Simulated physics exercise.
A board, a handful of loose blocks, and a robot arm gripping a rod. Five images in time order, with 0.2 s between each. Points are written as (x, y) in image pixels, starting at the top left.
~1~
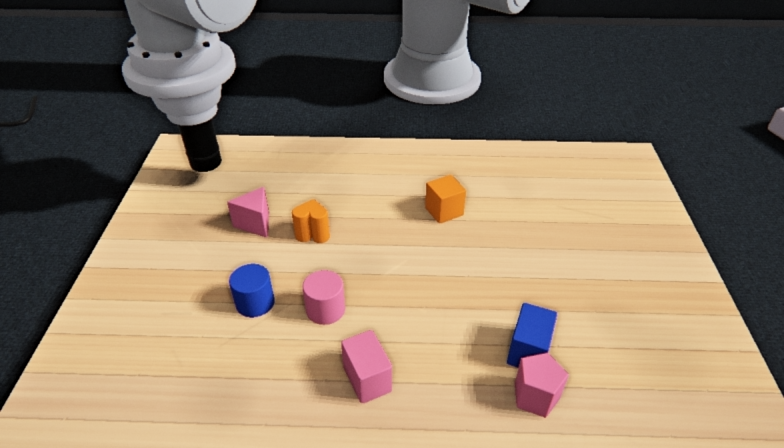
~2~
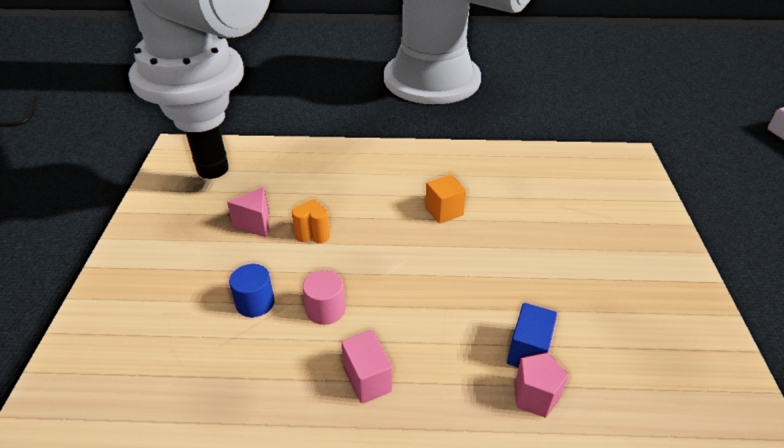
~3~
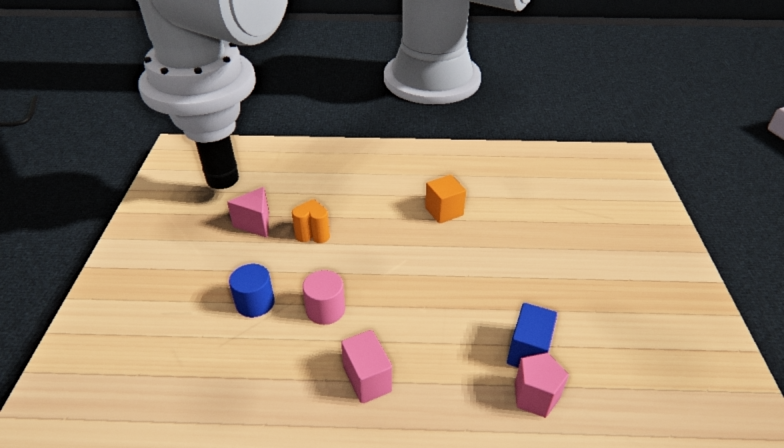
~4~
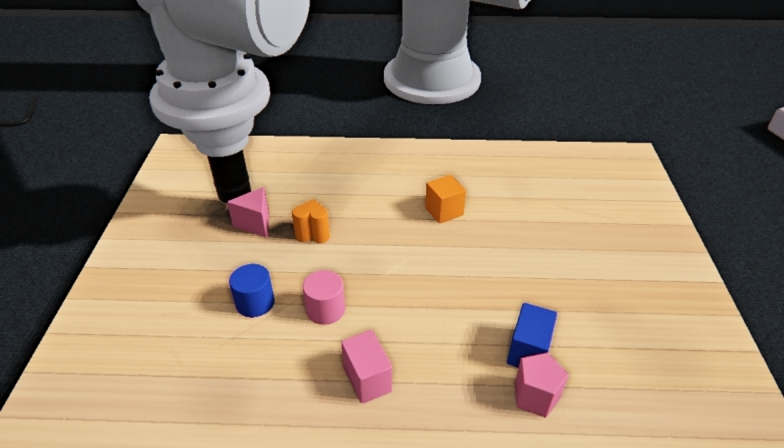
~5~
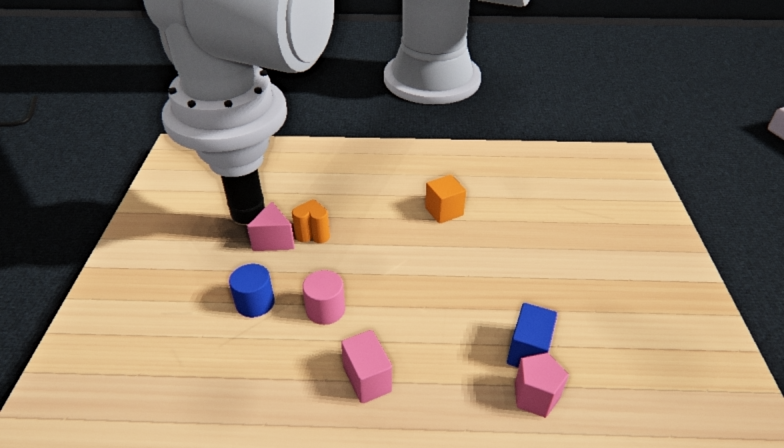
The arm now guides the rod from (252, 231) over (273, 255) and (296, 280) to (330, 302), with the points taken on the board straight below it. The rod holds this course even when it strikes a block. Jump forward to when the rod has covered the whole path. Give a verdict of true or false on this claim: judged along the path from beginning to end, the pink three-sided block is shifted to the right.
Answer: False.
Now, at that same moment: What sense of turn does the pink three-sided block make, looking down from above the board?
Seen from overhead, it turns anticlockwise.
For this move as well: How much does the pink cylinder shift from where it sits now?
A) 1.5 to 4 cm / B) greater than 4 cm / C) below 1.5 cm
Correct choice: A.
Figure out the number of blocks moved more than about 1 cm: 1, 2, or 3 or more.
It's going to be two.
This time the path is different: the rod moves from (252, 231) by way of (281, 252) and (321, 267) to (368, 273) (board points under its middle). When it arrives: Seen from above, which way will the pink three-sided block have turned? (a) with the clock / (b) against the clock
The correct letter is a.
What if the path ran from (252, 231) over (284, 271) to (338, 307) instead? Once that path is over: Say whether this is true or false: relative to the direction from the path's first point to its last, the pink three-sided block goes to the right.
That claim is false.
What follows on the original path. One third of the way, rod at (270, 238); pink three-sided block at (297, 238), turned 15° anticlockwise.
Two thirds of the way, rod at (293, 263); pink three-sided block at (325, 254), turned 30° anticlockwise.
At the end, rod at (328, 285); blue cylinder not moved; pink three-sided block at (354, 259), turned 75° anticlockwise; pink cylinder at (348, 303).
